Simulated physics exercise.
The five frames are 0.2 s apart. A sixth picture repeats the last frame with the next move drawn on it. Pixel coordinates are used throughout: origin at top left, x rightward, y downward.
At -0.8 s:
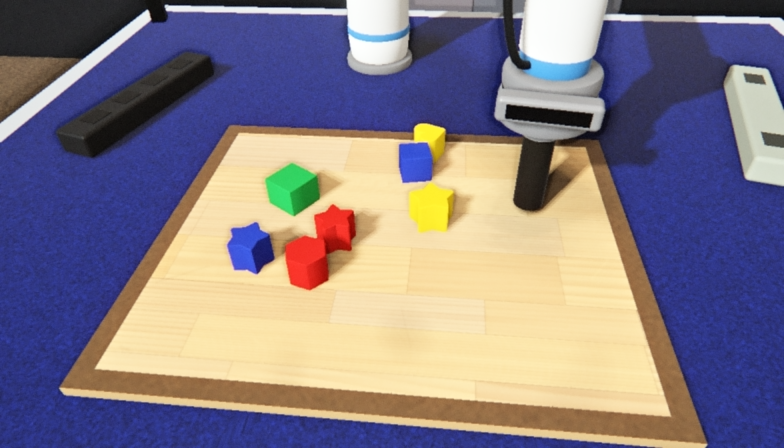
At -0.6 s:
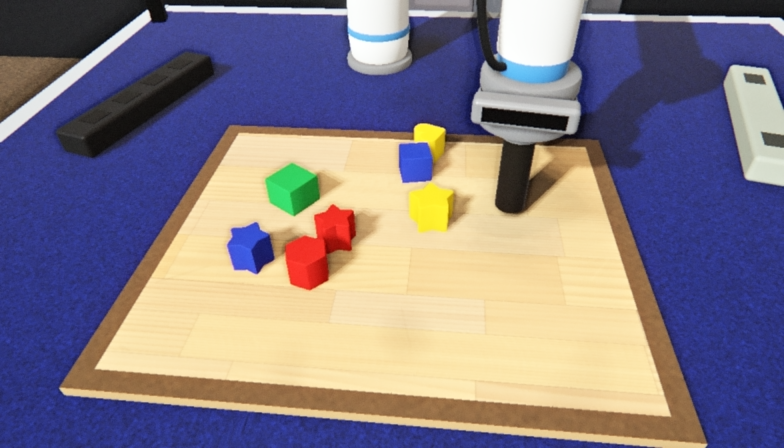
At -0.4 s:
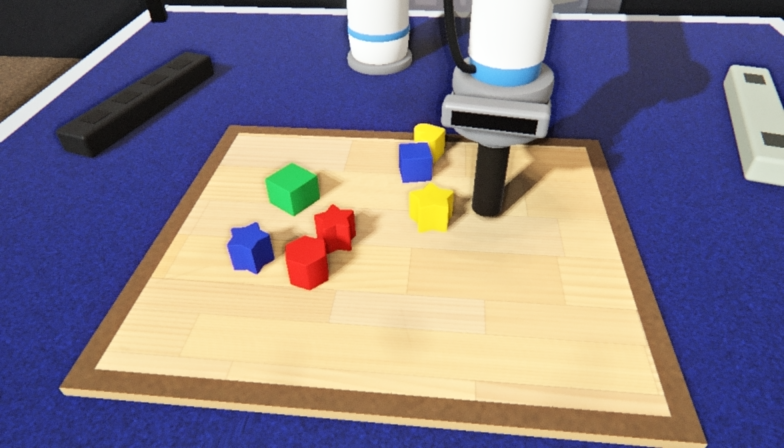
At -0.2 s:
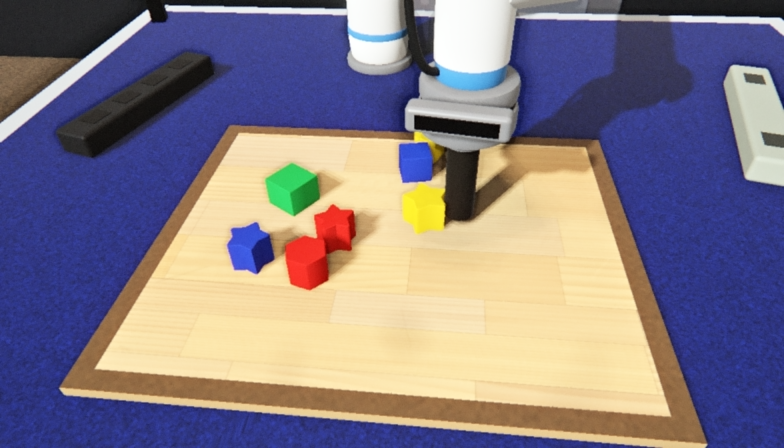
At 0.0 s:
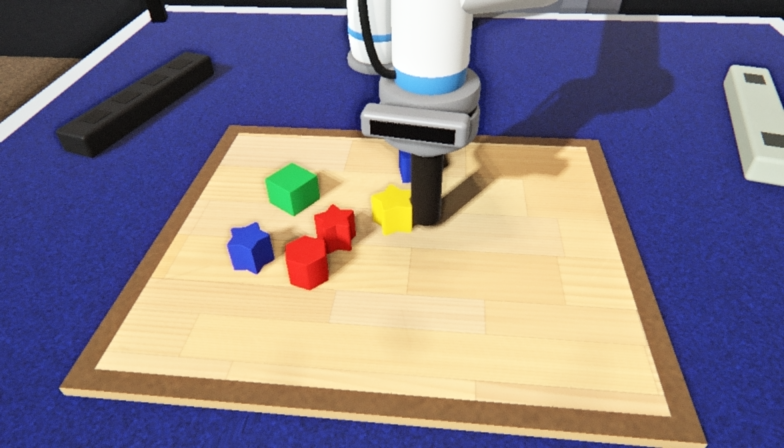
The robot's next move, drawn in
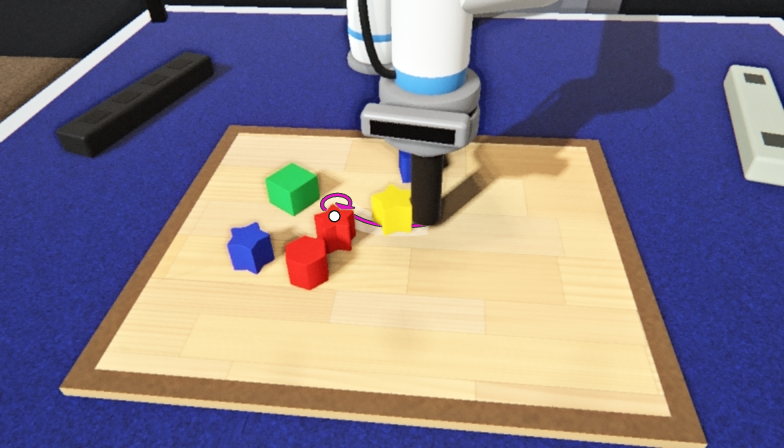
A robot arm moves left across the board and pushes the yellow star block left.
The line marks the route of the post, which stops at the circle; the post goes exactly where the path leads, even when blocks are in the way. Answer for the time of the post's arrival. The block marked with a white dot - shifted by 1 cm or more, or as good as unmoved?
It is moved from its place.
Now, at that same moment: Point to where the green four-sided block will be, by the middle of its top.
Around (274, 172).
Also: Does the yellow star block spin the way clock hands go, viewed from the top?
I believe not.
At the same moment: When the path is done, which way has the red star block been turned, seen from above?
It spins anti-clockwise.
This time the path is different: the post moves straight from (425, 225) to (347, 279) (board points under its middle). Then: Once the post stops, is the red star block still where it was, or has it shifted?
It's unmoved.
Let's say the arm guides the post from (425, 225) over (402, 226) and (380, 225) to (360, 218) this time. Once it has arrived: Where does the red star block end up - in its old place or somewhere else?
If the post follows that path, the red star block ends up shifted.
Path on the board, from (425, 225) via (390, 226) and (358, 218), ending at (336, 204); the dot is on the red star block.
On the path given first. One third of the way, post (389, 218); red star block (327, 217), turned 15° anticlockwise; yellow star block (358, 198).
Two thirds of the way, post (357, 210); red star block (313, 217), turned 75° anticlockwise; yellow star block (325, 191).
At the end, post (335, 196); green four-sided block (274, 172), turned 15° anticlockwise; red star block (313, 217), turned 75° anticlockwise; yellow star block (303, 183), turned 20° anticlockwise.
